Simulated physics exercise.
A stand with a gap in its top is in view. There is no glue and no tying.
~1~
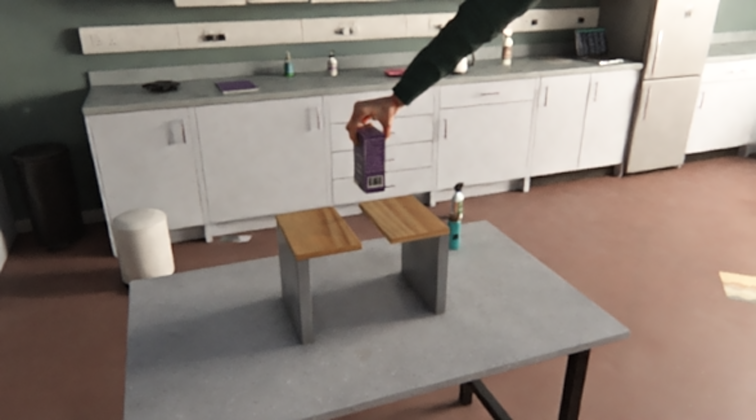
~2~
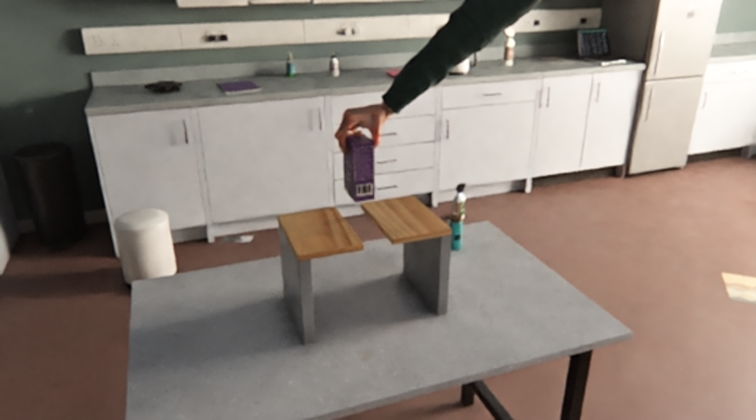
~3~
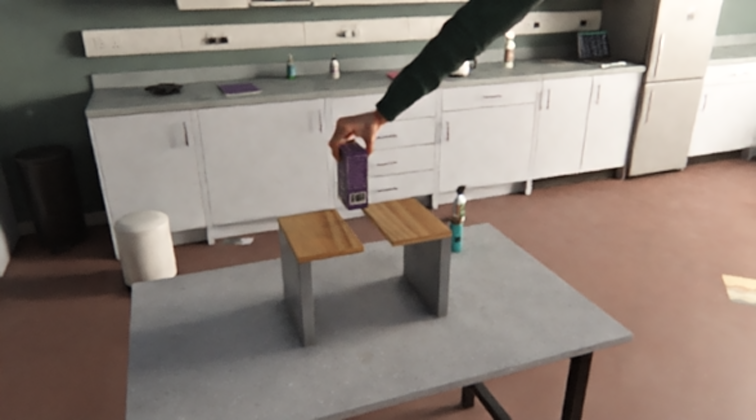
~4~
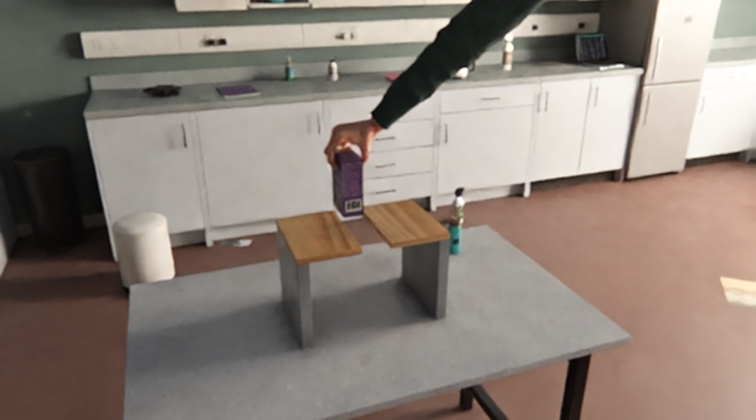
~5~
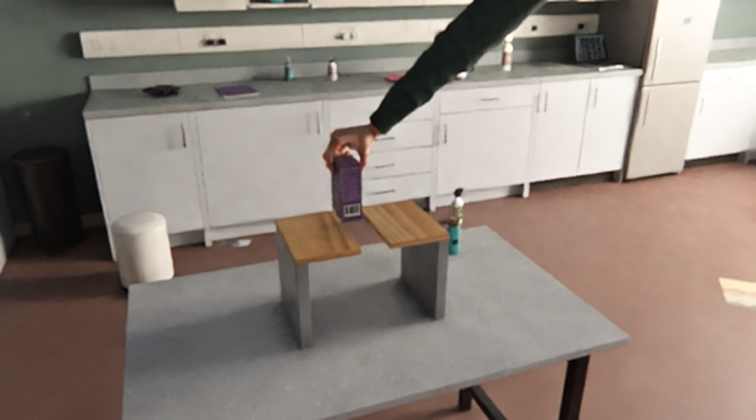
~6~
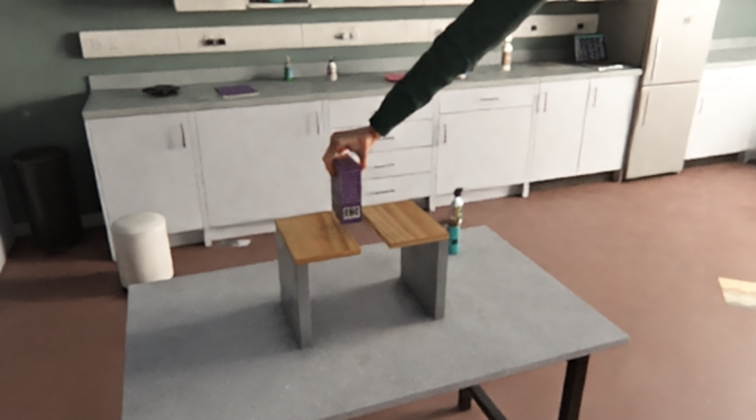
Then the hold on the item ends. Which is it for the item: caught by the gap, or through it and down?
Seems it is snagged at the gap.
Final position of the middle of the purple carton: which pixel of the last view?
At about (372, 214).
Then, 0.20 s after the last picture, purple carton slid a little near (347, 201).
Then, 0.50 s after the last picture, purple carton tipped 37° from how it was near (363, 205).
Then, 0.60 s after the last picture, purple carton on its side near (375, 212).
Then, 0.70 s after the last picture, purple carton on its side near (373, 214).
At rest, tipped over on the stand or table, purple carton; turquoise shaker in place. Seen from the same camera at the end, purple carton near (372, 214). The carton lodges.
